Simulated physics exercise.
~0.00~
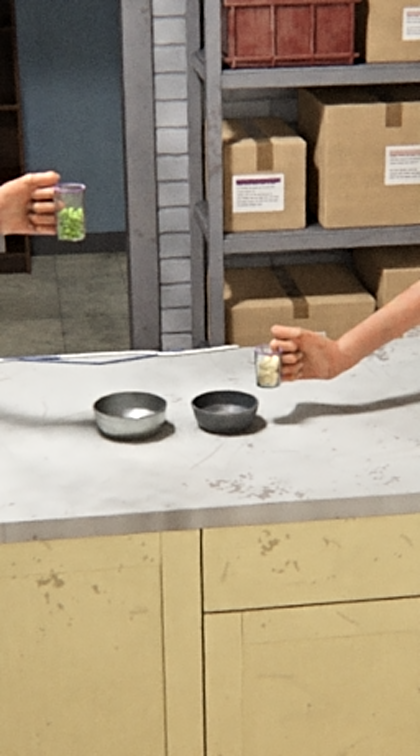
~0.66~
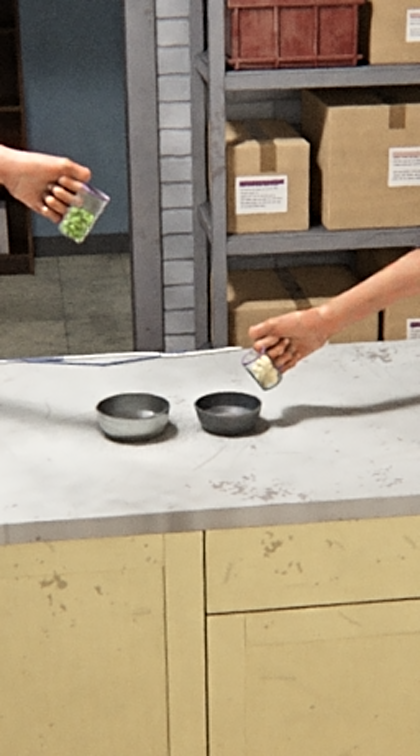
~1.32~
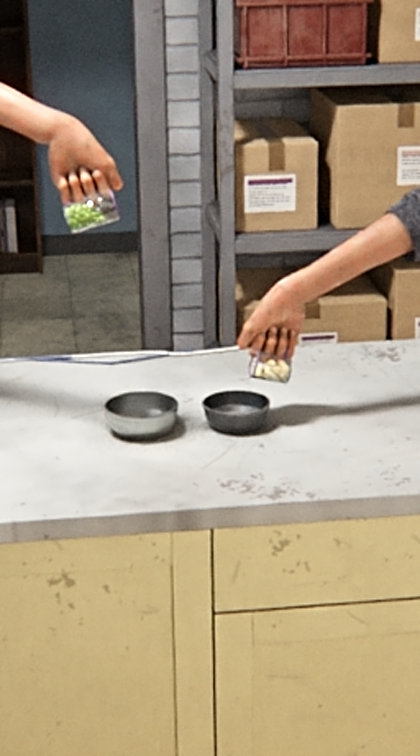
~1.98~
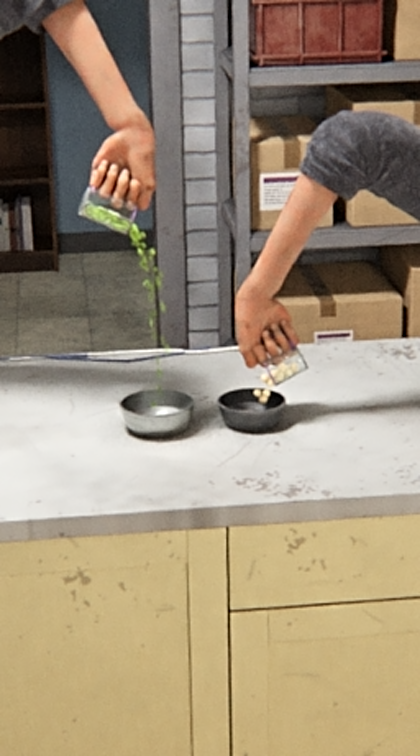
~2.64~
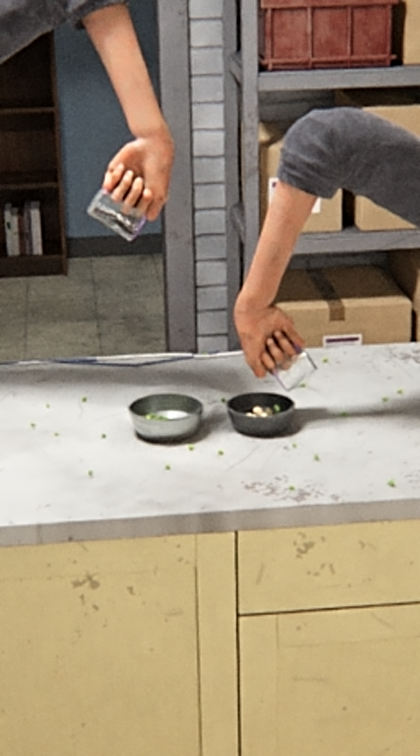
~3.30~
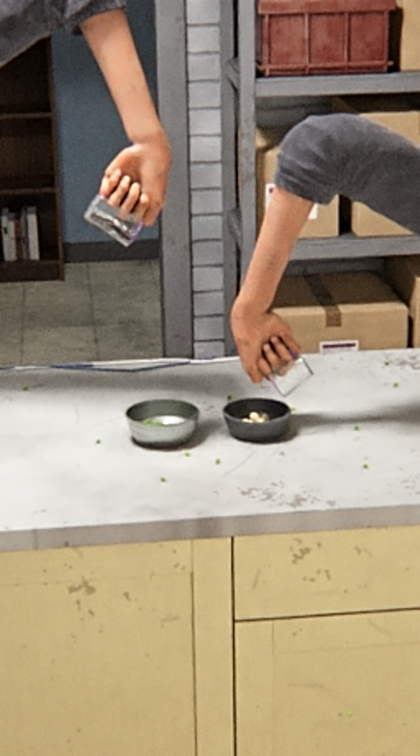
On a worn countertop before shelves of boxes, two hands tilt clear cups over two dark bowls, the left held higher, pouring out green bits and pale pieces. Most green bits land in the left bowl but some scatter across the counter, while the pale pieces all settle in the right bowl.
